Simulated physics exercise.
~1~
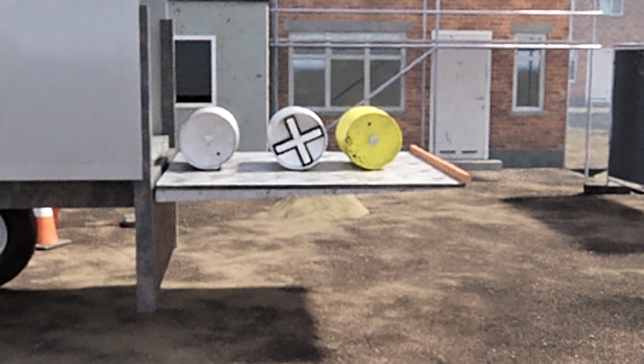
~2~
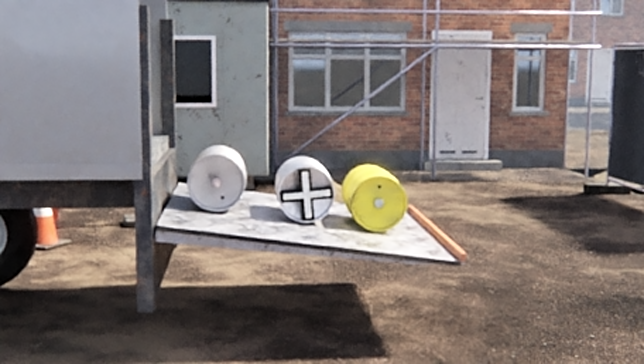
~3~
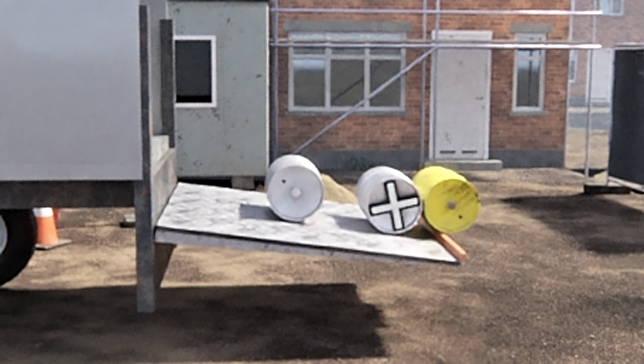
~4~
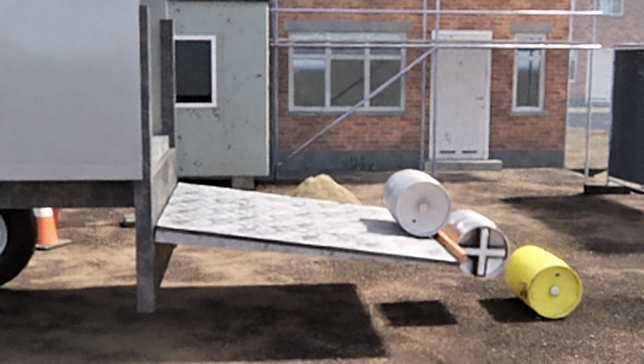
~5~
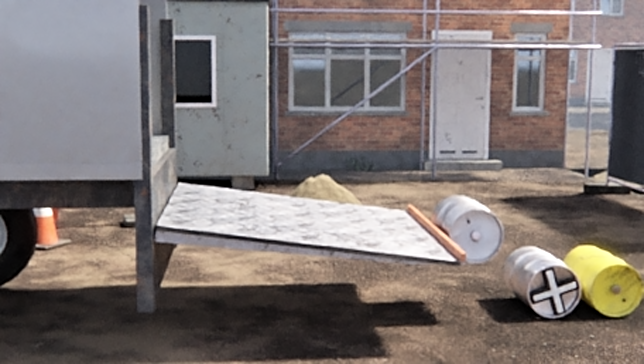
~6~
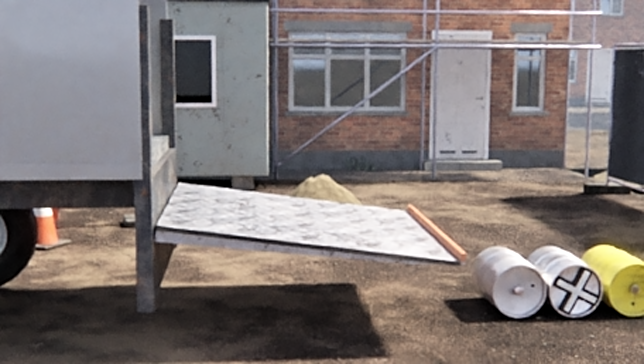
Three kegs, one plain white, one marked with a cross and one yellow, rolled right as a truck's lift platform tipped down, went over its orange edge with the yellow leading, and ended up side by side on the dirt.
